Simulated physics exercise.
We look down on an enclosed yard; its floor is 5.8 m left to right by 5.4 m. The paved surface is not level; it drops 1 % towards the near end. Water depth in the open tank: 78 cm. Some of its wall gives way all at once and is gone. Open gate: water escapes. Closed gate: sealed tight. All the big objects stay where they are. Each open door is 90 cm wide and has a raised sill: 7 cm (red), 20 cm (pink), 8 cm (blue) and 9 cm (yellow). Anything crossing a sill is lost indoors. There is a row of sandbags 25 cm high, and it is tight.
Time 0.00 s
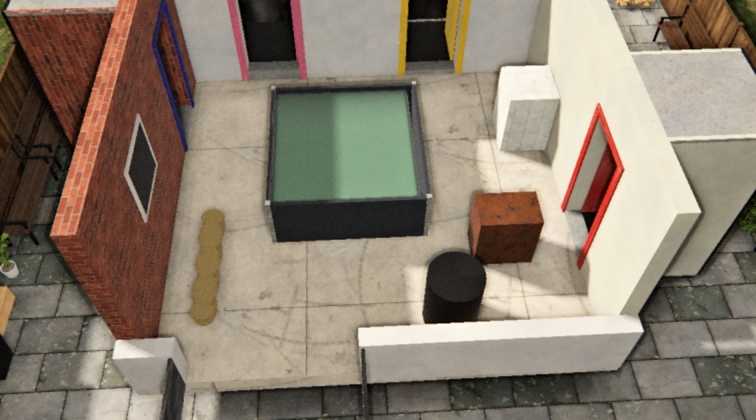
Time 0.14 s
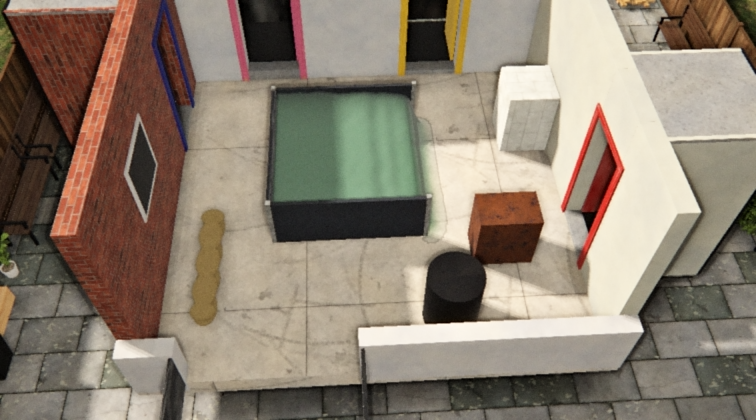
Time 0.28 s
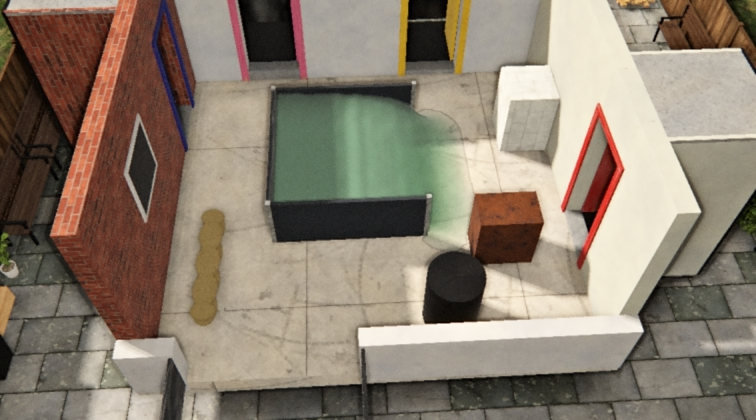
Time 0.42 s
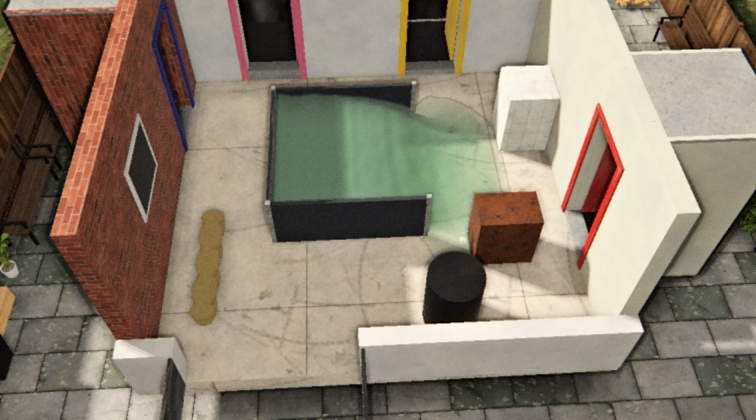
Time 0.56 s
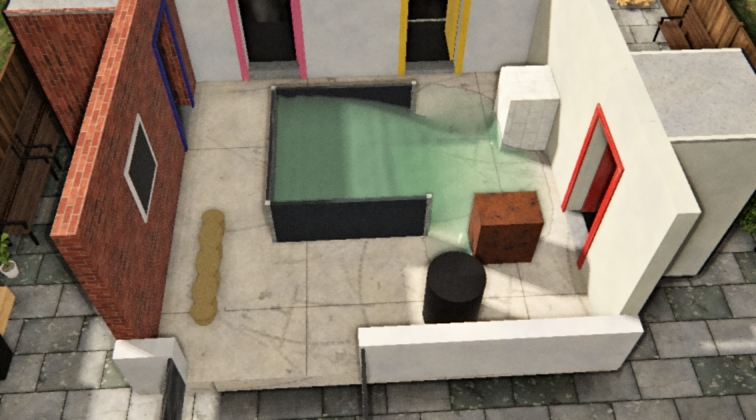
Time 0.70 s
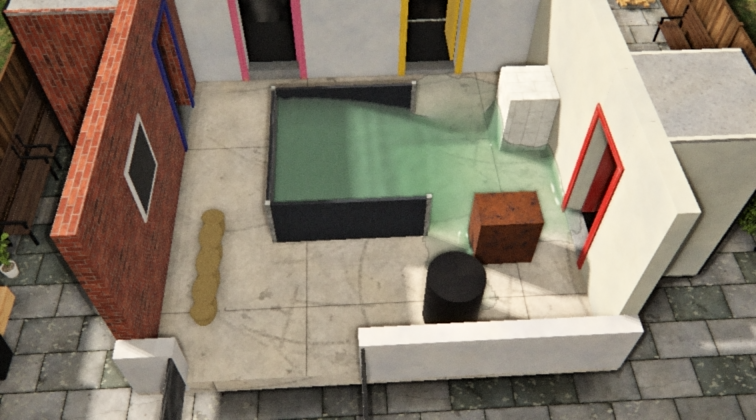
Greenish water poured out through the right side of a dark open tank when that wall gave way, then spread across the paved yard past a rusty box to the white block and red-framed doorway.
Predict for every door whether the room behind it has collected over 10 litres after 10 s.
Red door: More than stated, pink door: Less than stated, blue door: More than stated, yellow door: More than stated.
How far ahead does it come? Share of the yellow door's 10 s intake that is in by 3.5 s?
Some 50 per cent by then.
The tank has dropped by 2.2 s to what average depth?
The mean depth is some 23 cm.
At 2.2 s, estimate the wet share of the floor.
Wet share: Near 40 percent.
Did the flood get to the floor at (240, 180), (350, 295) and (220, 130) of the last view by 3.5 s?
First spot not yet wet, second submerged, third not yet wet.
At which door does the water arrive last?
Answer: The blue door.
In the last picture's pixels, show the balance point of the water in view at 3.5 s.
Around (445, 185) in the last picture.
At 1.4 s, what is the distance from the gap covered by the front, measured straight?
About 3.2 m.
After 1.4 s water covers 30 % of the floor and is deepest (61 cm) near (550, 177); red door 32 cm at the sill, 95 L in, pink door not reached, blue door not reached, yellow door 6 cm at the sill, 0 L in.
After 2.2 s water covers 40 % of the floor and is deepest (50 cm) near (503, 225); red door 30 cm at the sill, 263 L in, pink door not reached, blue door not reached, yellow door 15 cm at the sill, 3 L in.
After 3.5 s water covers 65 % of the floor and is deepest (36 cm) near (488, 349); red door 20 cm at the sill, 431 L in, pink door 3 cm at the sill, 0 L in, blue door not reached, yellow door 25 cm at the sill, 89 L in.
After 6.0 s water covers 95 % of the floor and is deepest (20 cm) near (484, 324); red door 15 cm at the sill, 535 L in, pink door 4 cm at the sill, 0 L in, blue door 14 cm at the sill, 56 L in, yellow door 8 cm at the sill, 187 L in.
After 10.0 s water covers 95 % of the floor and is deepest (14 cm) near (156, 353); red door 12 cm at the sill, 608 L in, pink door 8 cm at the sill, 0 L in, blue door 8 cm at the sill, 88 L in, yellow door 8 cm at the sill, 188 L in.
